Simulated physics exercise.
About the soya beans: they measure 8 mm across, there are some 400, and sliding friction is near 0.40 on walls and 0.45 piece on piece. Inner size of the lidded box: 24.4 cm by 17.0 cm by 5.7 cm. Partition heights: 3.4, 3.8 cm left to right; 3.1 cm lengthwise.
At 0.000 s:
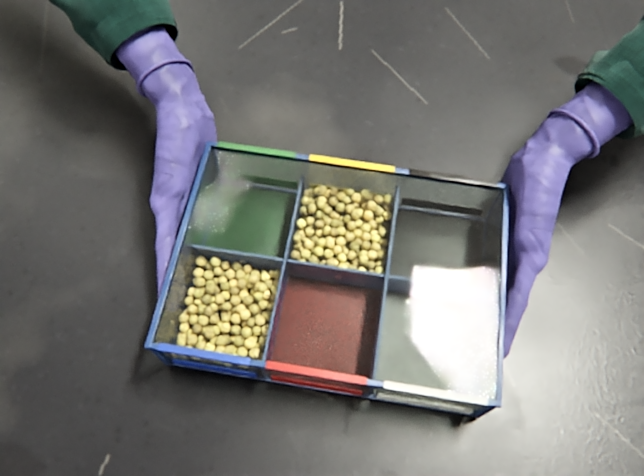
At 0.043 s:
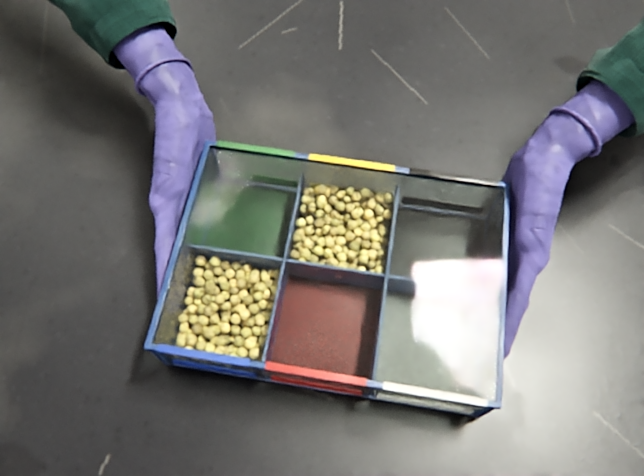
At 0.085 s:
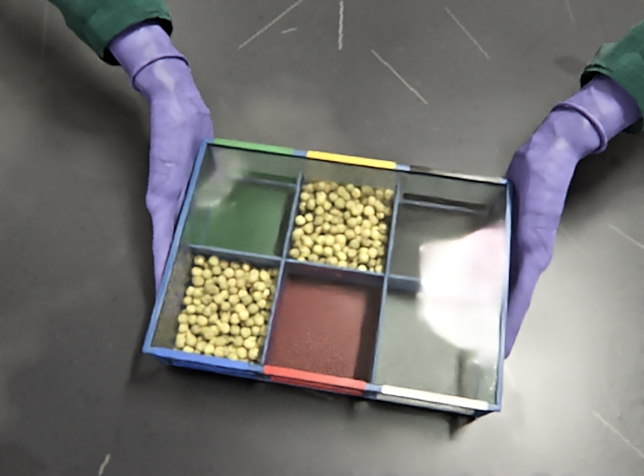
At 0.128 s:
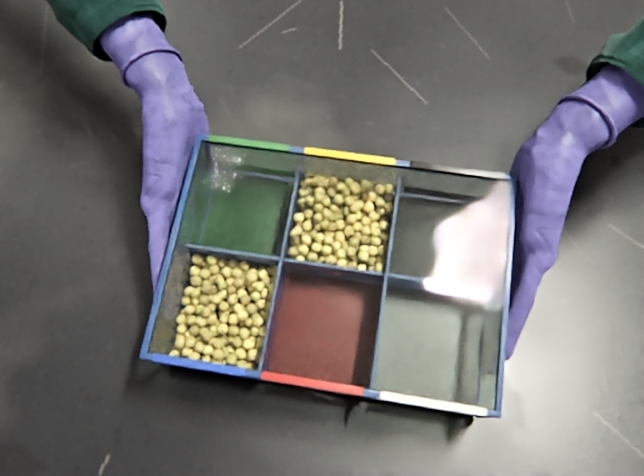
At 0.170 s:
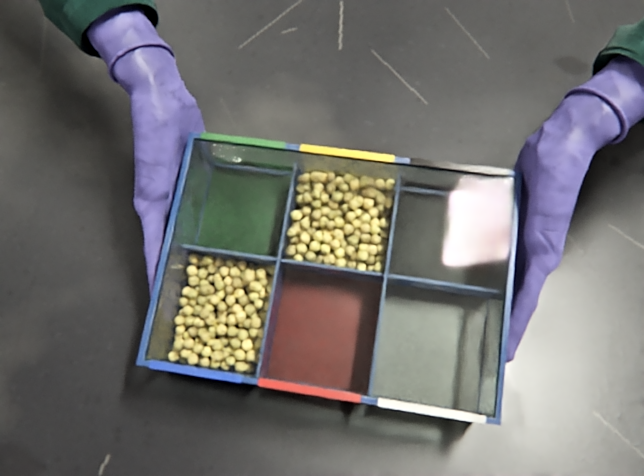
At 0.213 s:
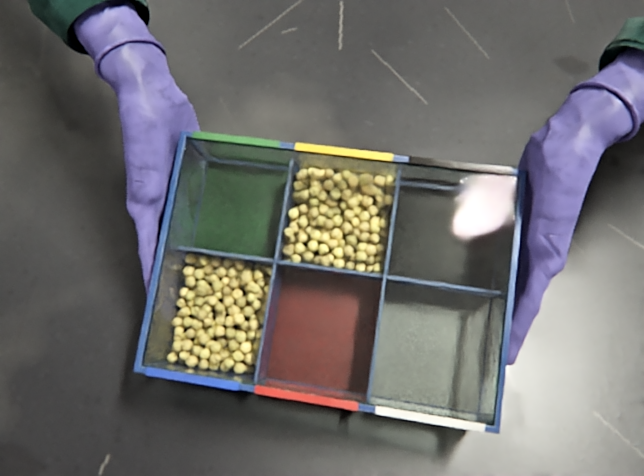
To begin with, two purple-gloved hands hold a clear-lidded box of six compartments nearly level over a dark surface, with pale beans filling the blue and yellow sections. The hands then tilt it gradually toward its front left corner, while the lid's bright reflection slides backward and shrinks and the beans stay in their sections.
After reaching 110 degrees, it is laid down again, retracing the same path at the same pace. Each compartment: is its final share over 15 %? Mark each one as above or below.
Marked: Red above; blue above; green below; yellow below; white below; black below.
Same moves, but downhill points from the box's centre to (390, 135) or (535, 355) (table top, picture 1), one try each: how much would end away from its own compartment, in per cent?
That would be close to 50 per cent and then close to 80 per cent.
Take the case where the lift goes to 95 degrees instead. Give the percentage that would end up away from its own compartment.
It would come to about 50 per cent.
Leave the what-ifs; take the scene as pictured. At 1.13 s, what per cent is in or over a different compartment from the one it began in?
Near 40 in a hundred.
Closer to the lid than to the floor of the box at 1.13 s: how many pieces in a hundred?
I'd put it at some 70 percent.
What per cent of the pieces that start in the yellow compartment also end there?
Some 0 percent.
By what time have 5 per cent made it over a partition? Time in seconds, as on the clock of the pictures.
Somewhere near 0.80 s.
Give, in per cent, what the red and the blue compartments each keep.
The red one gets 35 per cent and the blue one 60 per cent.
After 1.13 s, tilt 110 degrees; red 30 %, blue 55 %, yellow 15 %.
After 1.74 s, tilt 50 degrees; red 35 %, blue 60 %.
After 2.40 s, tilt 0 degrees; red 35 %, blue 60 %.
In the end, at 3.0 s, red 35 %, blue 60 %, green 0 %, yellow 0 %, white 0 %, black 0 %.
